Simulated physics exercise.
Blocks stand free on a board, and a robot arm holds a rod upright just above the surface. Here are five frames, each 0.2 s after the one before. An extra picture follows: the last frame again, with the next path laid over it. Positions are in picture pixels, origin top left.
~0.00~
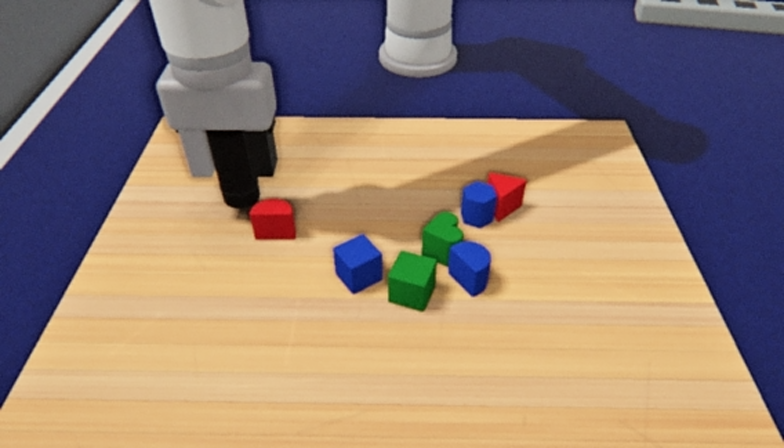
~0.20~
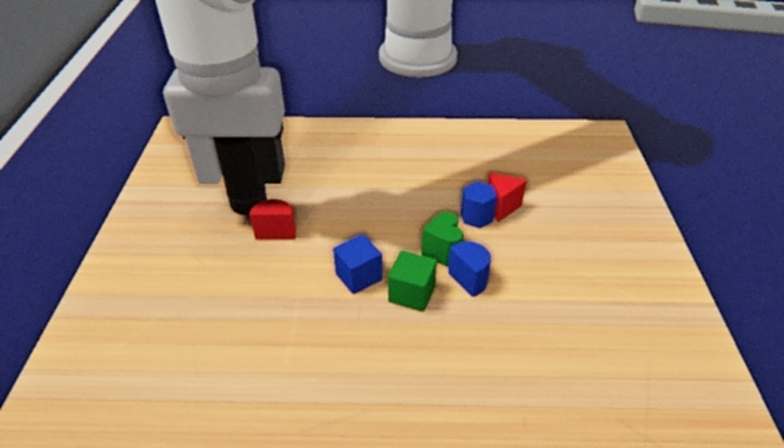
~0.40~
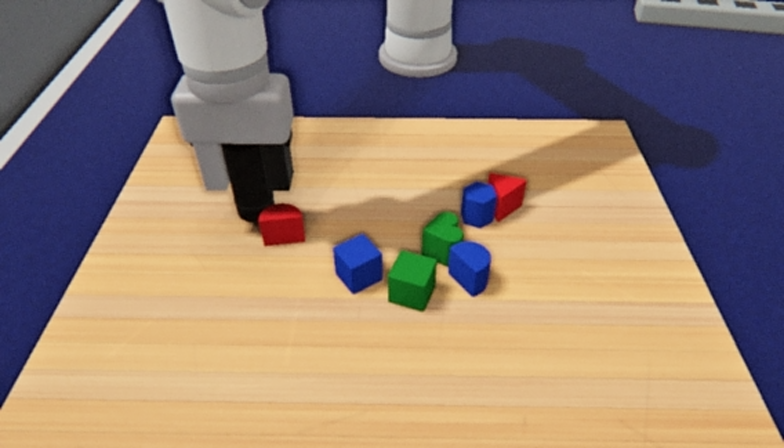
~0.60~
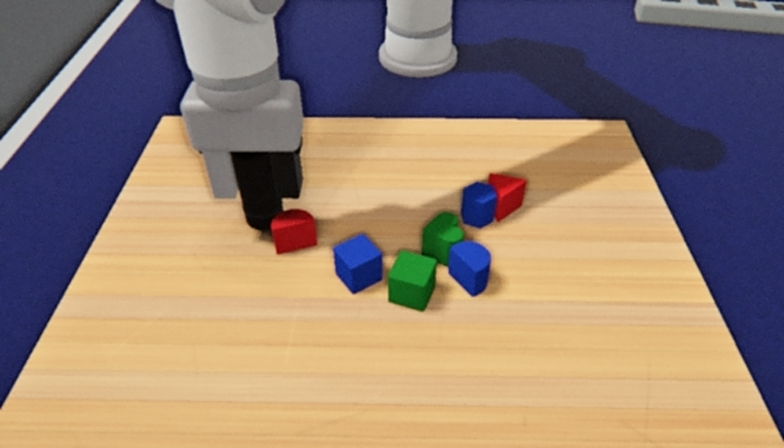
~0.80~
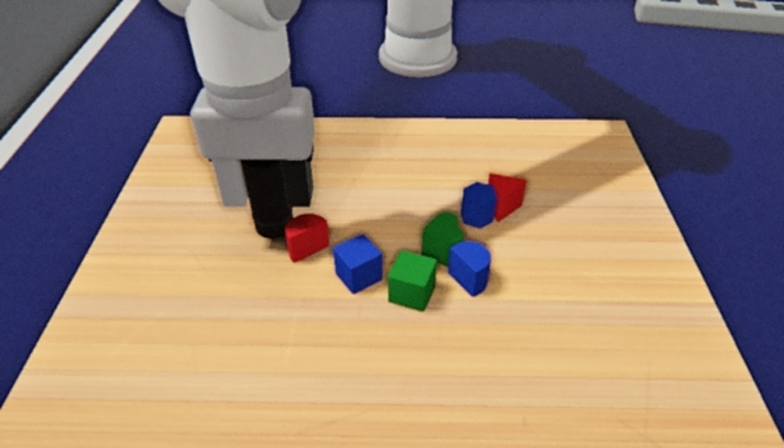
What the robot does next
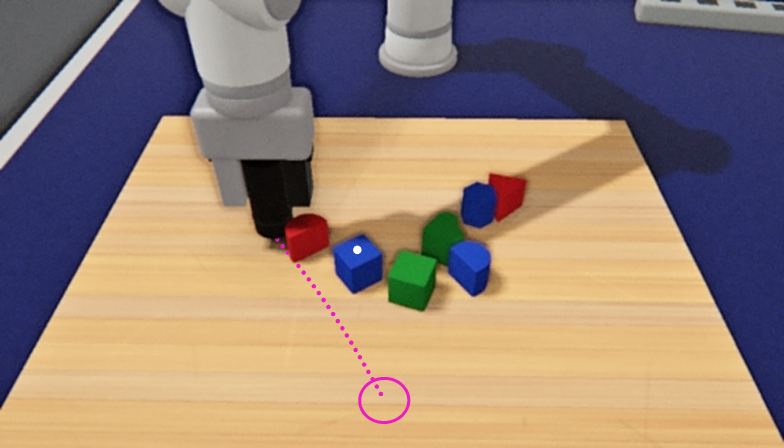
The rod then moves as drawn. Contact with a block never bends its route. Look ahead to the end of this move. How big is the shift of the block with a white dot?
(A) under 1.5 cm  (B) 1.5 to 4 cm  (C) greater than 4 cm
Letter A.
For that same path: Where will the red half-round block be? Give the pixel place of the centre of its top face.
It should be at (338, 236) by then.
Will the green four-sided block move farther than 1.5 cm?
No, that is not how it ends up.
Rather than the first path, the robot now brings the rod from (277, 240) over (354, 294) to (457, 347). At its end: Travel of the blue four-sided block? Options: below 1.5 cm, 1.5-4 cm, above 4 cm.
My answer is that it shifts over 4 cm.
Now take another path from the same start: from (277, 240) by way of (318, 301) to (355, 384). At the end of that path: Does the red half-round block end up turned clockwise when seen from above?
Short answer: No.
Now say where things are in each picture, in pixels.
Rod tip at (242, 198); block tops, red half-round block at (272, 207); blue four-sided block at (357, 250); green four-sided block at (413, 267), in the first frame.
Rod at (249, 204); blocks unchanged, in the second frame.
Rod at (257, 211); red half-round block at (280, 211), in the third frame.
Rod at (265, 219); red half-round block at (291, 217), in the fourth frame.
Rod at (275, 227); red half-round block at (303, 222); blue four-sided block at (357, 250); green four-sided block at (413, 267), in the fifth frame.
Path on the board, from (277, 240) through (311, 283) and (347, 335) to (384, 400); the dot is on the blue four-sided block.
The first path, step by step. One third of the way, rod at (310, 270); red half-round block at (338, 236), turned 35° anticlockwise; blue four-sided block at (365, 253), turned 15° anticlockwise.
Two thirds of the way, rod at (346, 323); red half-round block at (338, 236), turned 35° anticlockwise; blue four-sided block at (365, 253), turned 15° anticlockwise.
At the end, rod at (384, 388); red half-round block at (338, 236), turned 35° anticlockwise; blue four-sided block at (365, 253), turned 15° anticlockwise; green four-sided block in place.
